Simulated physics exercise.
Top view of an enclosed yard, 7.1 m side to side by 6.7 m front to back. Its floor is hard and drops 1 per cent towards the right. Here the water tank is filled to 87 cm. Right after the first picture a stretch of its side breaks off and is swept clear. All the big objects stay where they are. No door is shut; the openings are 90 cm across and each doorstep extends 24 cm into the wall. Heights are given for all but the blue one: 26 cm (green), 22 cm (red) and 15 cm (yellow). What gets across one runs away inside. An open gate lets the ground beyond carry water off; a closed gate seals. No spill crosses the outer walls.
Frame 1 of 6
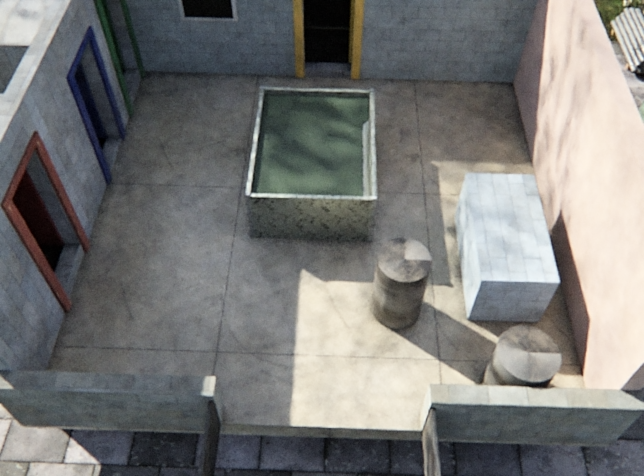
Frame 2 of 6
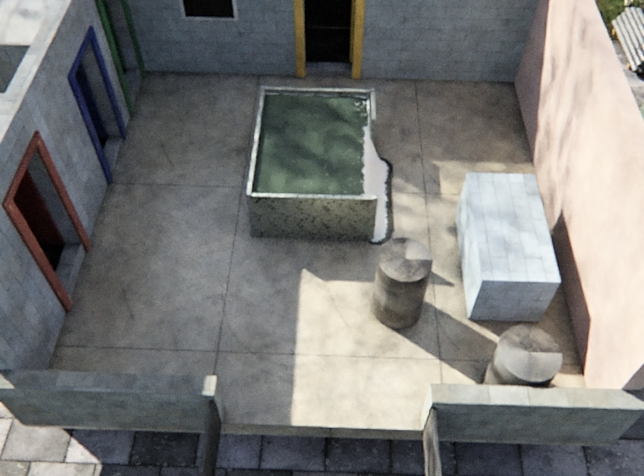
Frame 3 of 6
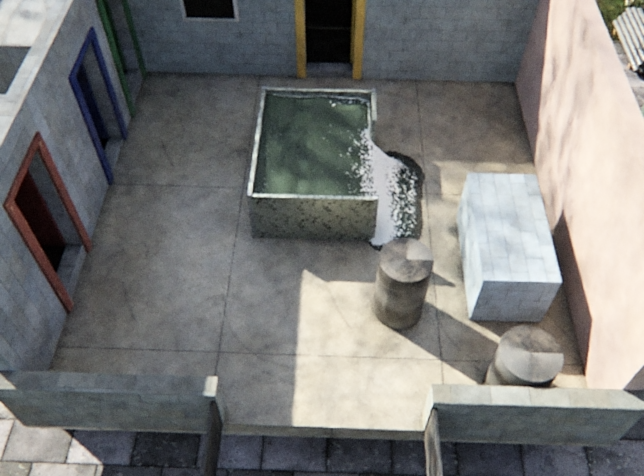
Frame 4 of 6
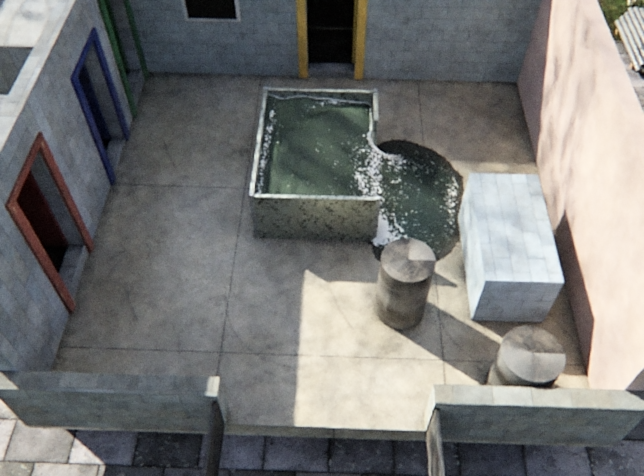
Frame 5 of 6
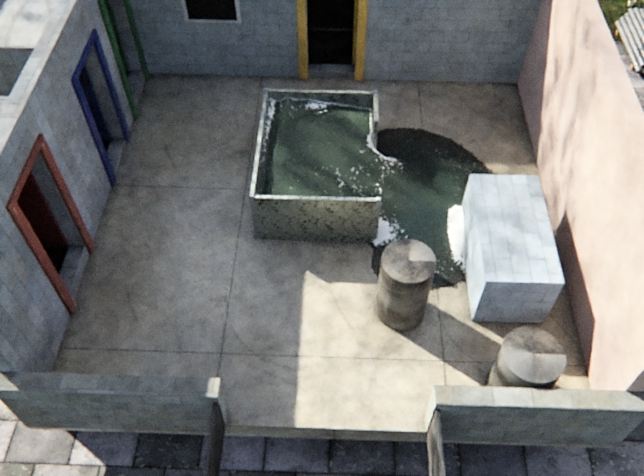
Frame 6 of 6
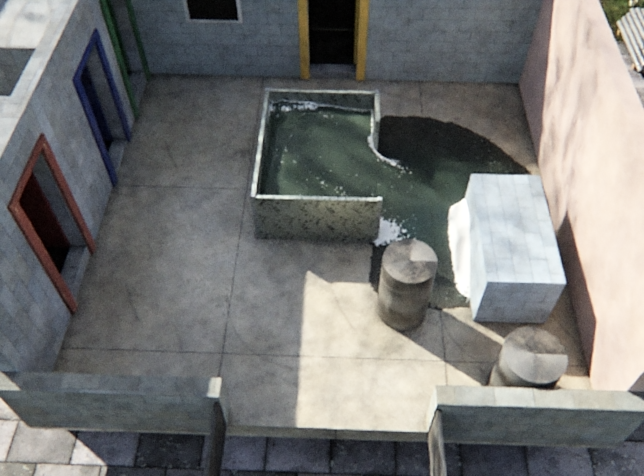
At first, a raised rectangular tank of still, dark green water stands in a walled yard with coloured doorways. Then part of its right side opens and water pours out, foaming onto the floor. The dark pool spreads rightward, splashes against the pale block and reaches around the nearby cylinder.
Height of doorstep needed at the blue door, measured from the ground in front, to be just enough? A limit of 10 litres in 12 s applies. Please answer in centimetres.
Approximately 5.5 cm.
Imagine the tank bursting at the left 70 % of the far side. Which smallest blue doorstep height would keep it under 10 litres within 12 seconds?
About 7.5 centimetres.
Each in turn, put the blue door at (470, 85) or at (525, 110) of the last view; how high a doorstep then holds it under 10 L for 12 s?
About 32 and 25 cm.
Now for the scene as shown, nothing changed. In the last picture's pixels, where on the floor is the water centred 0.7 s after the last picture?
(385, 195), roughly.
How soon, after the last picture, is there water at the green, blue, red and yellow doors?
Green at 4.0 seconds, blue at 4.0 seconds, red at 5.5 seconds, yellow at 2.2 seconds.
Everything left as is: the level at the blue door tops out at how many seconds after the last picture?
Peak time: Around 5.0 s.
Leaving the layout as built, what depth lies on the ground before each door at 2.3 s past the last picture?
In cm - green: 0, blue: 0, red: 0, yellow: 4.
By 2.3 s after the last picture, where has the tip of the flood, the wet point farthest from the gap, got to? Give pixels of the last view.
(595, 419).
Then, 0.7 s after the last picture water covers 25 % of the floor, deepest (56 cm) near (540, 188); it has not reached the blue door.
Then, 2.3 s after the last picture water covers 45 % of the floor, deepest (42 cm) near (538, 417); it has not reached the blue door.
Then, 11.3 s after the last picture water covers 100 % of the floor, deepest (10 cm) near (146, 390); 5 cm at the blue door, 3 litres in over its 7 cm doorstep.
At the blue door as built, the water peaked near 9 cm, 4.9 s after the last picture.
Run again over the same 12 s with other heights there, 19 litres in over 4.5 cm, 5 litres over 6.5 cm. The limit of 10 litres is kept from about 5.5 cm up.
